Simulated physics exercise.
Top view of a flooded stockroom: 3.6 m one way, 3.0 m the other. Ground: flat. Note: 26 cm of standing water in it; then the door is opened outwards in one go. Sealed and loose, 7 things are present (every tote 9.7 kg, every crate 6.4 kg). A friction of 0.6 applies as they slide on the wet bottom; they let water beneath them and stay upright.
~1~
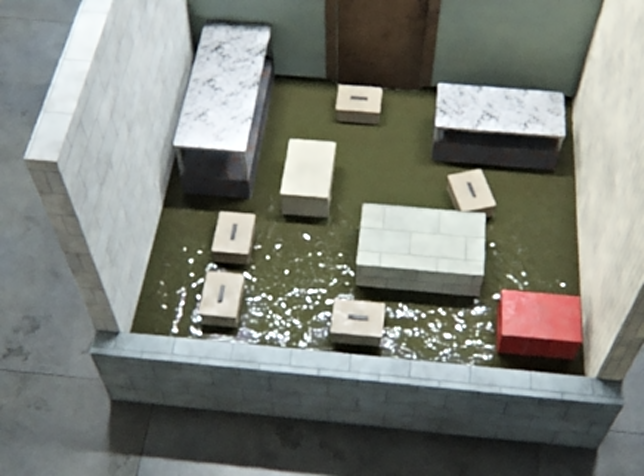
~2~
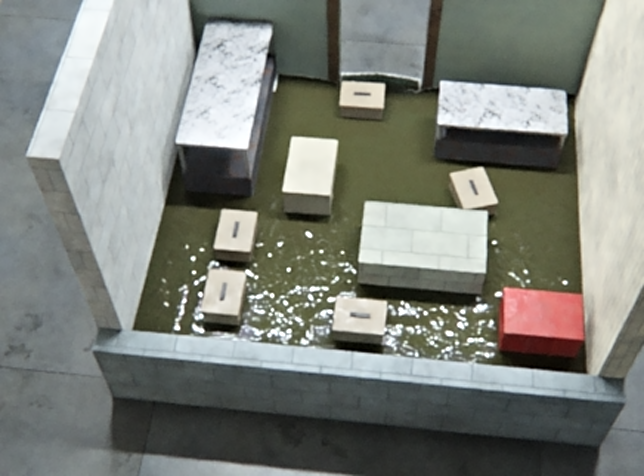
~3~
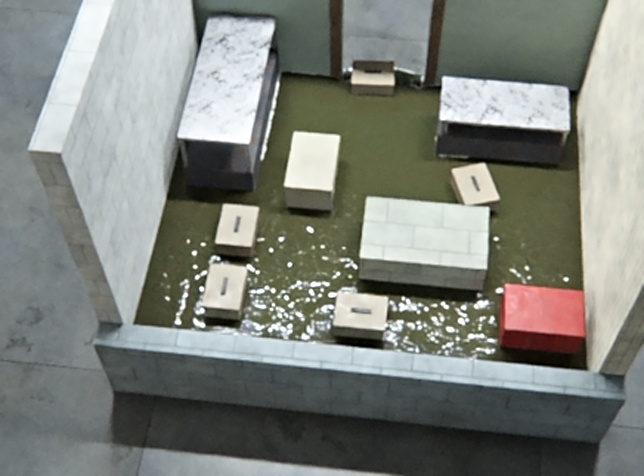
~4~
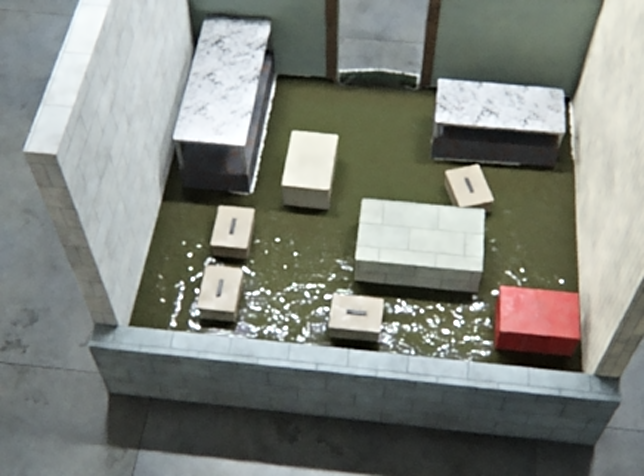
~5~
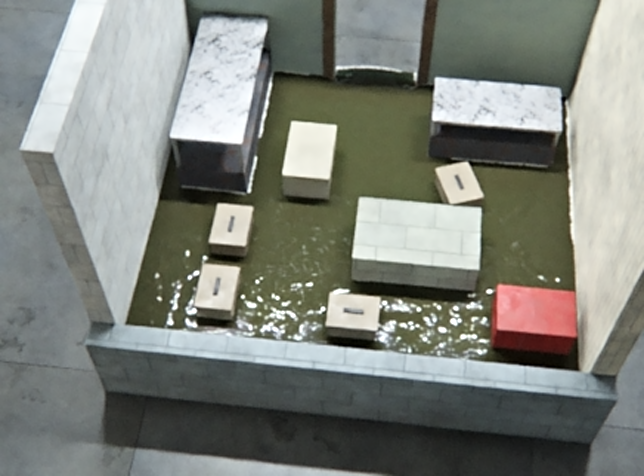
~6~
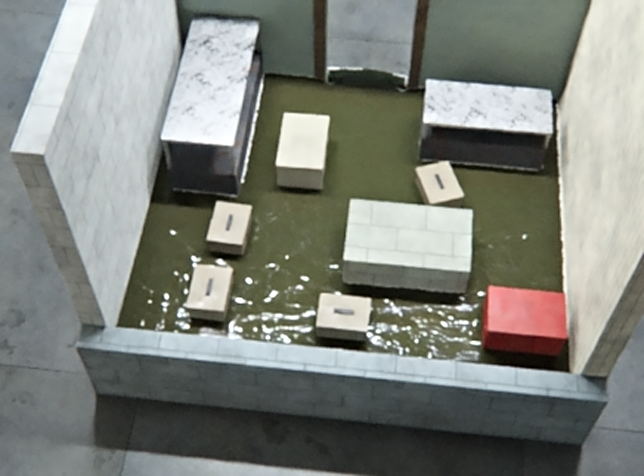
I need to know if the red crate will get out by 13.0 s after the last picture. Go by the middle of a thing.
Red crate: Trapped.
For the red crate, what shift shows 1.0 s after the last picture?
Around 10 centimetres.
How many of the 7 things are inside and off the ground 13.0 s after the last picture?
3 of them.
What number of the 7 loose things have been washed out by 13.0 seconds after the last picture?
I make it 4.
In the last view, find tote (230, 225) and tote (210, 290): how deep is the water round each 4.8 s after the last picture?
17 and 18 cm.
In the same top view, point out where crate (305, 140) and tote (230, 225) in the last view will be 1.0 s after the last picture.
Estimated pixels: (312, 110) and (254, 204).
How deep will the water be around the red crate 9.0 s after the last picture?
I'd put it at about 15 cm.
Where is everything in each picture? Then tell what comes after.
In the first picture, the red crate at (542, 316) floats; about 2270 L in view; 0 of 7 have shifted.
In the second picture, the red crate at (544, 313) floats; 26 cm deep round most things; 1 of 7 have shifted.
In the third picture, the red crate at (545, 310) floats; about 2200 L in view; 1 of 7 have shifted.
In the fourth picture, the red crate at (540, 312) floats; about 2160 L in view; 2 of 7 have shifted.
In the fifth picture, the red crate at (537, 310) floats; 25 cm deep round most things; 3 of 7 have shifted.
In the sixth picture, the red crate at (527, 312) floats; about 2070 L in view; 4 of 7 have shifted.
Then, 1.0 s after the last picture the red crate is near (527, 303), 0.1 m from its start, afloat; 1 of 7 are out; 6 afloat.
Then, 4.8 s after the last picture the red crate is near (534, 280), 0.3 m from its start, afloat; 3 of 7 are out; 4 afloat.
Then, 9.0 s after the last picture the red crate is near (532, 237), 0.8 m from its start, afloat; 4 of 7 are out; 3 afloat.
Then, 13.0 s after the last picture the red crate is near (522, 198), 1.2 m from its start, afloat; 4 of 7 are out; 3 afloat.
